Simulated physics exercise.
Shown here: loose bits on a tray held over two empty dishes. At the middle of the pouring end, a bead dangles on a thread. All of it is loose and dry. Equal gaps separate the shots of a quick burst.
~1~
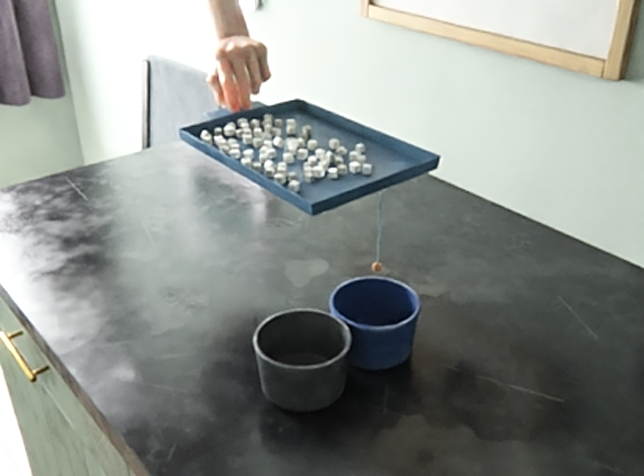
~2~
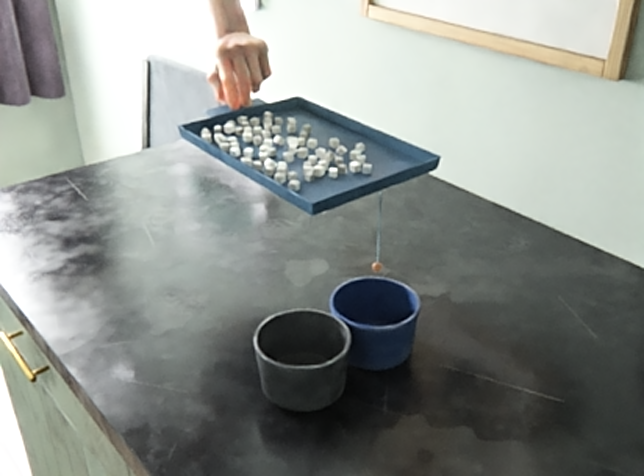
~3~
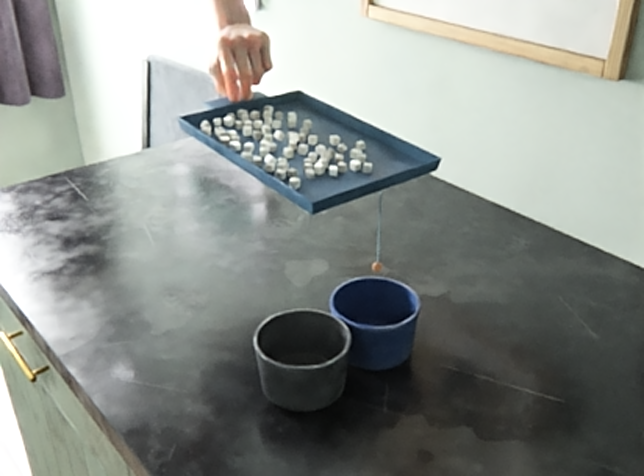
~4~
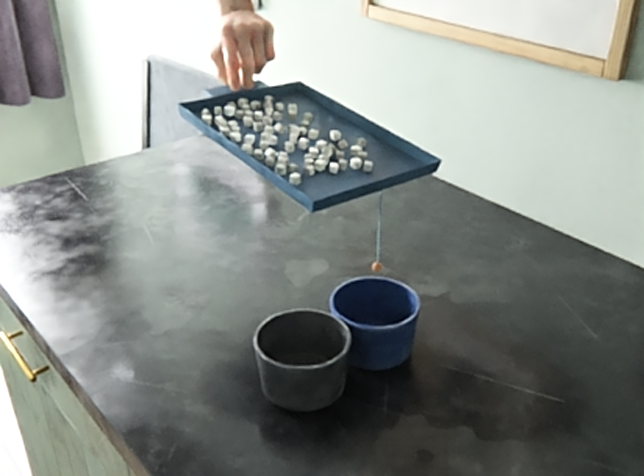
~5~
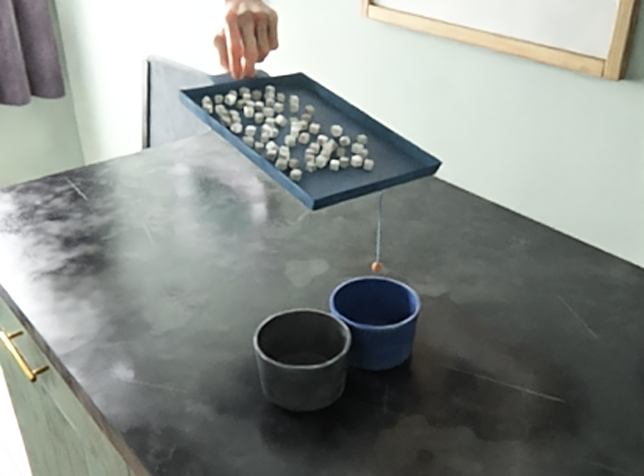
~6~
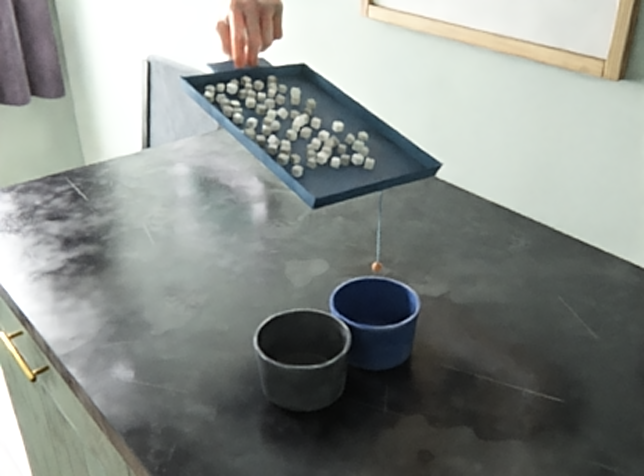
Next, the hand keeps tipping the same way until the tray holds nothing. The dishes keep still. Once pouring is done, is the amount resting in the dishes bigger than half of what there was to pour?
No, compared with the spill, the catch will be smaller.
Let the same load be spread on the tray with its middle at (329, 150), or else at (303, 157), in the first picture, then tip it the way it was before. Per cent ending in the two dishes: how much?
Roughly 10 per cent, then roughly 20 per cent.
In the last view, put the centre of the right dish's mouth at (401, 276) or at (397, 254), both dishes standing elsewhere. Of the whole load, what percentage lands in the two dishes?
In the first position around 40 percent, in the second around 30 percent.
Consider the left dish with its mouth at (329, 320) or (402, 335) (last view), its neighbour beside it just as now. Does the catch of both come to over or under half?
Taking the tries in order: A minor share, followed by a minor share.
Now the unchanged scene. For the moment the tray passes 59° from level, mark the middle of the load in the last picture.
The load is centred about (404, 172).
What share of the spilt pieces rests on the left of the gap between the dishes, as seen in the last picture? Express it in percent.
Share on the left: Near 0 %.
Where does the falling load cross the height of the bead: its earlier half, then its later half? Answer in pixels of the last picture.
At (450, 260) for the first part, then at (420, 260) for the others.
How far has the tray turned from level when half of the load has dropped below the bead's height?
That would be about 115 degrees from level.
Just after the last frame, tray tipped steeply; the larger part on the tray; just a few outside both; roughly a quarter in the air.
A moment on, tray tipped right over; roughly two thirds on the tray; roughly a third outside both; just a few in the air.
Further on, tray tipped past a quarter turn; about a tenth in the right dish; almost all outside both.
When it is over, tray tipped past a quarter turn; not one in the left dish; about a tenth in the right dish; almost all outside both.
